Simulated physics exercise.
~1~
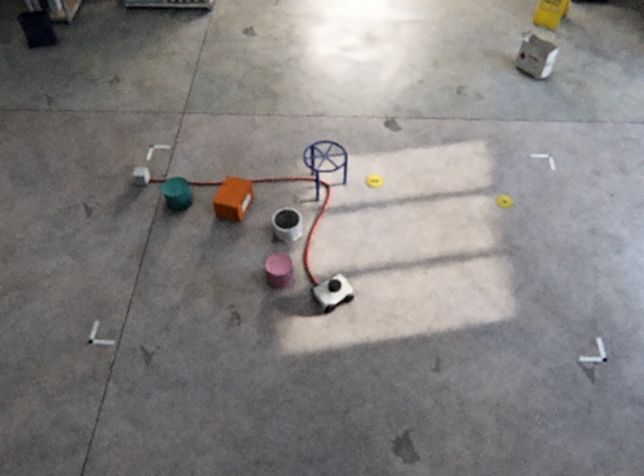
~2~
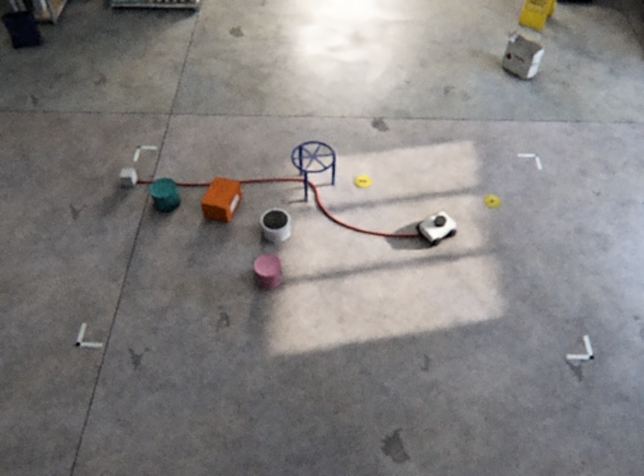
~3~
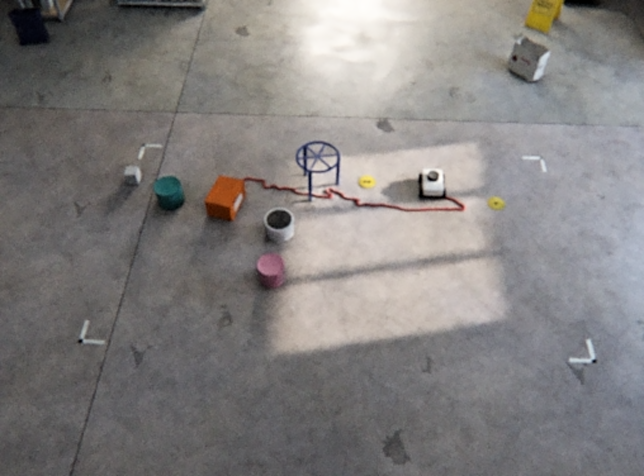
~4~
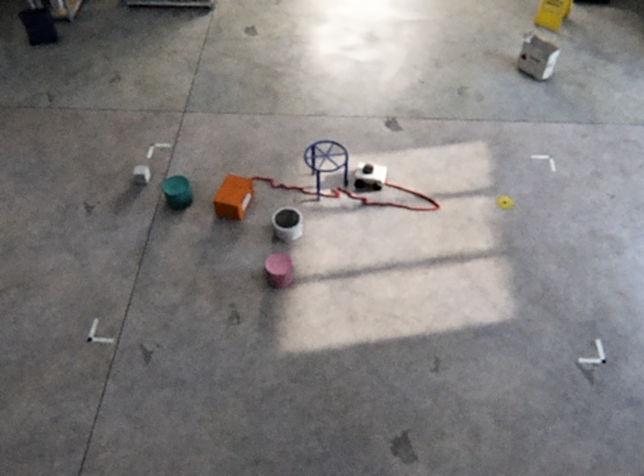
The video shows a small white cart towing a red lead past a blue stool, bins and an orange carton, driving right and up until the lead pulls free of a small white block, then turning left and ending beside the stool with the loose lead trailing behind.
